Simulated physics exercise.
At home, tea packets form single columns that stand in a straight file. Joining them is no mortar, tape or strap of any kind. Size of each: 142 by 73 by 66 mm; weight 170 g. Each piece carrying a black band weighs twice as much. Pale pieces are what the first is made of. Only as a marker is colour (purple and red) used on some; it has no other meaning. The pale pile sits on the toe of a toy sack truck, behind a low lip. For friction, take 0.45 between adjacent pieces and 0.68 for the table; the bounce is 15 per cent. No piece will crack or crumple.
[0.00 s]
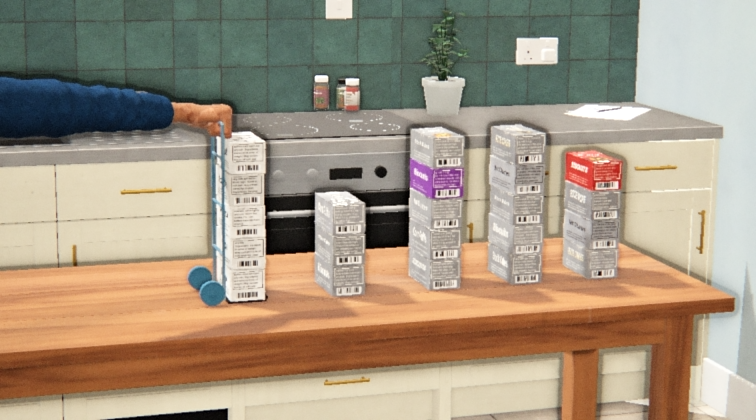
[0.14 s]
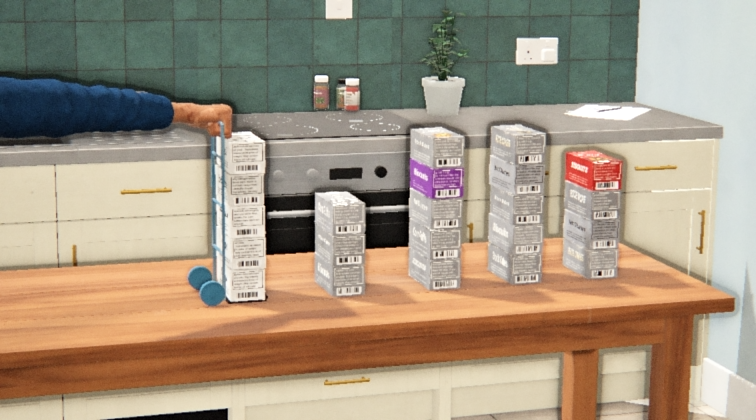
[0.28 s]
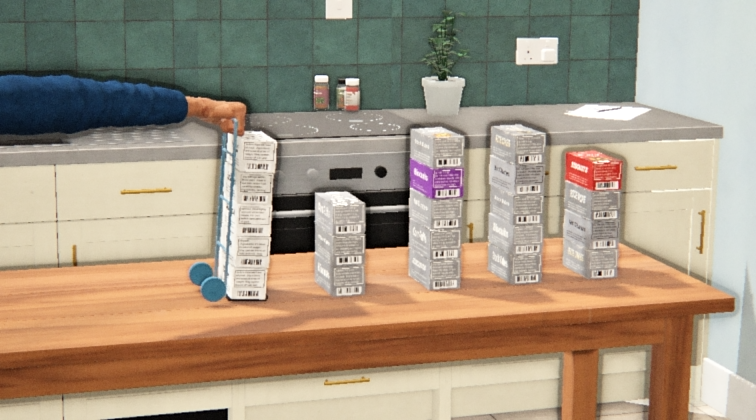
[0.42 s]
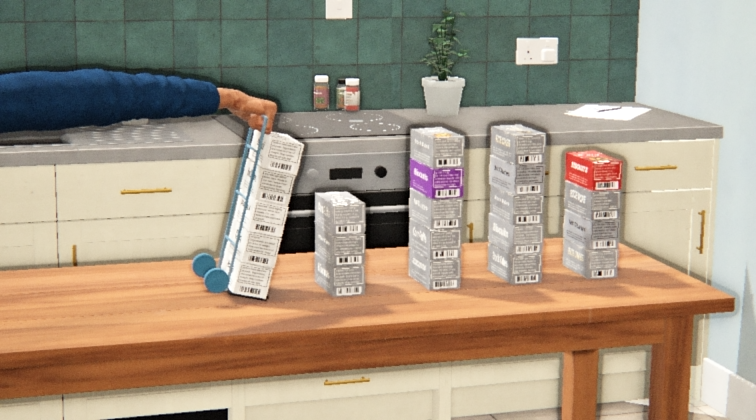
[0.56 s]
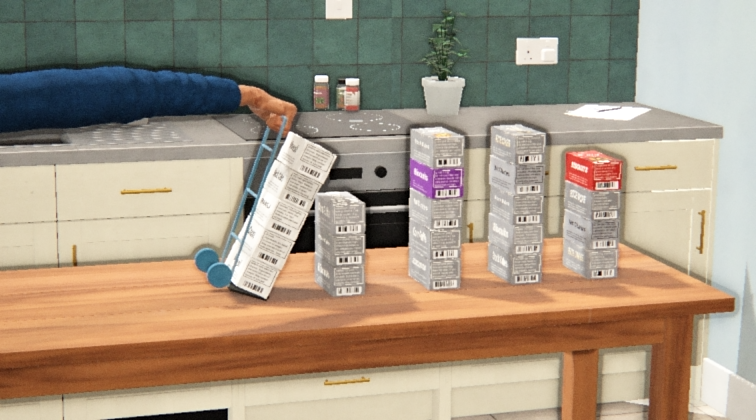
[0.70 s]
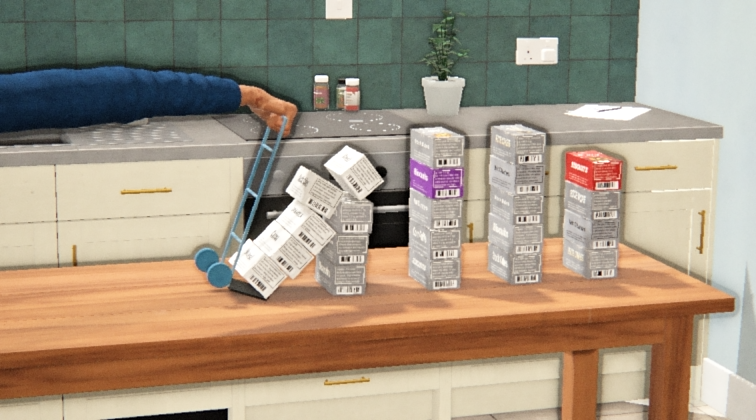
In the video, a hand tilts a small blue hand truck carrying a tall stack of pale boxes to the right on a wooden table, and the stack leans, then breaks apart against the short grey stack beside it.
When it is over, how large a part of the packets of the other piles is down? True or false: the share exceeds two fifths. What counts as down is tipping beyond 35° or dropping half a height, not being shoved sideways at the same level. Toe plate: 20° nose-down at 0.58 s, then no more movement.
True.
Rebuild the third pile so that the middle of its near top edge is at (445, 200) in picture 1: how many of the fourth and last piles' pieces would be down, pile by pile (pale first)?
You'd get fourth 0 and last 0.
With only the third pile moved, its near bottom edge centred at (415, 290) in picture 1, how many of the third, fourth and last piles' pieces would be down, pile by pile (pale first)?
Pile tally - third: 0, fourth: 0, last: 0.
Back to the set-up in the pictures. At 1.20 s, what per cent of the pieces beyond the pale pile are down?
10 percent by then.
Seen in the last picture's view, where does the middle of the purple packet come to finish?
Look near (545, 226) in the final frame.
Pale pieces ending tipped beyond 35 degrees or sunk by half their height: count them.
Exactly 5 pale pieces do.
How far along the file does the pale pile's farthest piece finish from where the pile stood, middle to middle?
About 34 cm along.
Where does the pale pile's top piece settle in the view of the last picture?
It ends up centred around (400, 238) in the last view.
By 1.20 s, 5 of the pale pile down; 2 of the 17 other packets down; purple packet tilted 20°.
By 1.82 s, 5 of the pale pile down; 15 of the 17 other packets down; purple packet on its side; red packet tilted 53°, 8 cm lower.
When it is over (2.5 s), 5 of the pale pile down; 15 of the 17 other packets down; purple packet on its side; red packet tilted 17°, 94 cm lower. That is 88 per cent. In pixels of the last frame, middles, purple packet near (545, 226).
